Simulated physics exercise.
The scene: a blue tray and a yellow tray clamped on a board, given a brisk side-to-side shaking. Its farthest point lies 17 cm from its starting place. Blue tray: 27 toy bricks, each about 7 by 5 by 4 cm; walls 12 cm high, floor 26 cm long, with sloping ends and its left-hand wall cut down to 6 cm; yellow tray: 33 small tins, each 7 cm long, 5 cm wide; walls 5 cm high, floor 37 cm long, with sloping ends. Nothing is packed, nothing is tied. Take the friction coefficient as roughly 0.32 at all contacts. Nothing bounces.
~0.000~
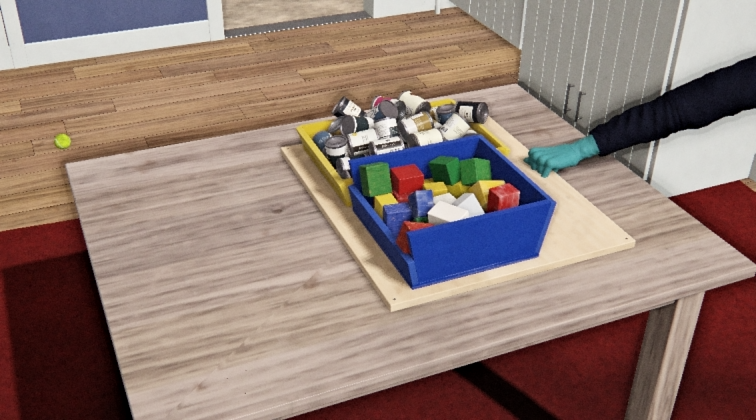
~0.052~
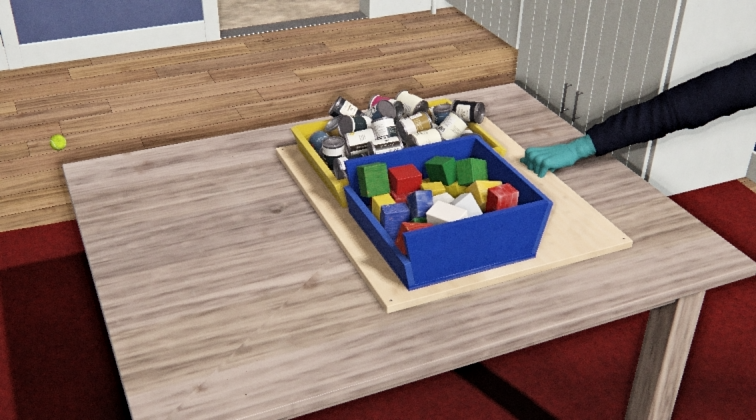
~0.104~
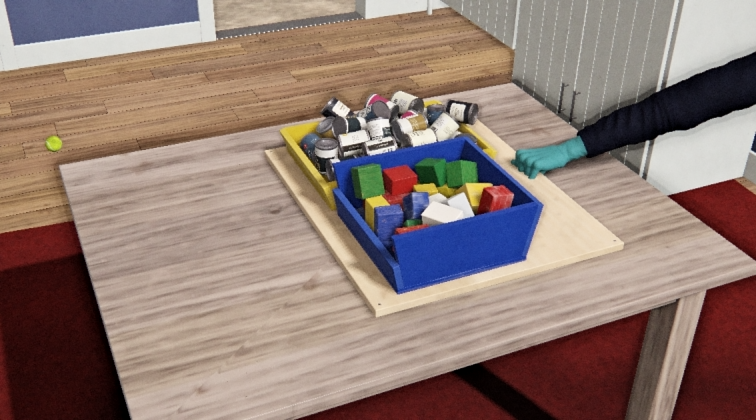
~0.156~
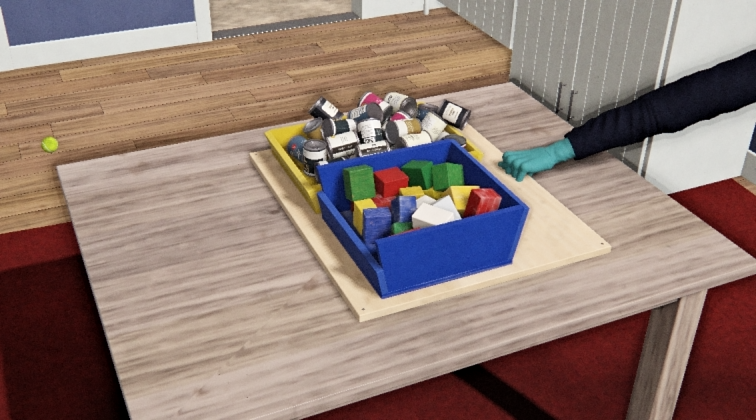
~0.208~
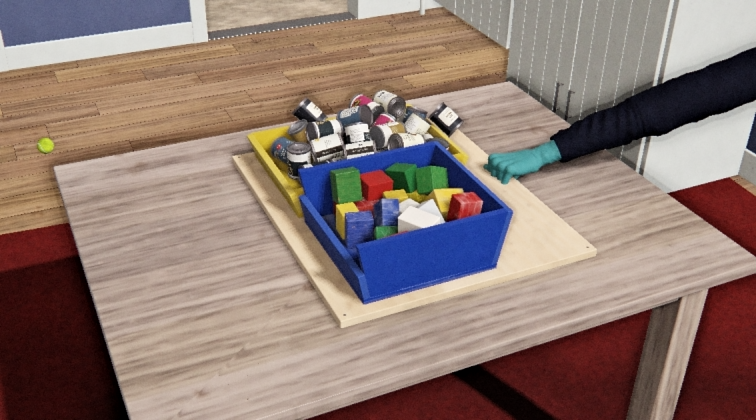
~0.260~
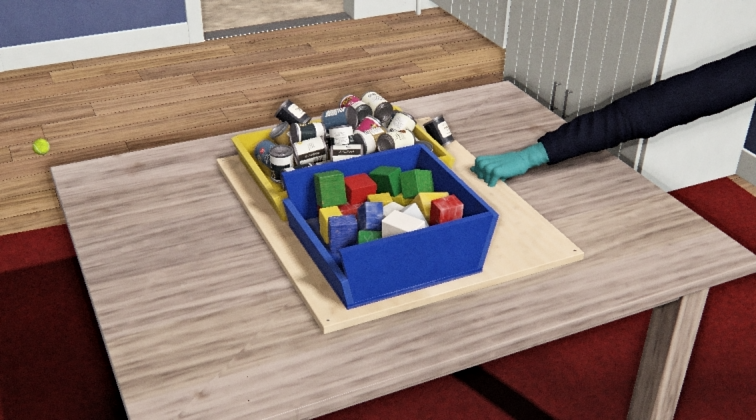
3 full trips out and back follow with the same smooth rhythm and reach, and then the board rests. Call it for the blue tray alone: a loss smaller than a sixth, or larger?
Smaller.
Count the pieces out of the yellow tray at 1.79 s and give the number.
Out so far from the yellow tray: Around 6.
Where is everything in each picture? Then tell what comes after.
In the first frame (each is followed by its nearest rim corner in this view), blue tray, (408, 234); yellow tray (its farthest corner), (450, 100); shifted 0 cm; none out.
The second frame shows blue tray, (404, 235); yellow tray, (446, 100); shifted 1 cm.
The third frame shows blue tray, (392, 238); yellow tray, (436, 101); shifted 3 cm.
The fourth frame shows blue tray, (376, 242); yellow tray, (423, 103); shifted 7 cm; 1 out, the lowest tin at (453, 115).
The fifth frame shows blue tray, (357, 247); yellow tray, (408, 105); shifted 11 cm; 1 out, the lowest tin at (446, 120).
The sixth frame shows blue tray, (340, 251); yellow tray, (394, 107); shifted 14 cm; 1 out, the lowest tin at (439, 133).
After 0.64 s, blue tray 27 in, 0 out and yellow tray 30 in, 3 out.
After 1.12 s, blue tray 27 in, 0 out and yellow tray 28 in, 5 out.
After 1.79 s, blue tray 26 in, 1 out and yellow tray 27 in, 6 out.
Final count (at 2.65 s), blue tray 26 in, 1 out and yellow tray 27 in, 6 out. Asked share, 1 of 27, 4 per cent.
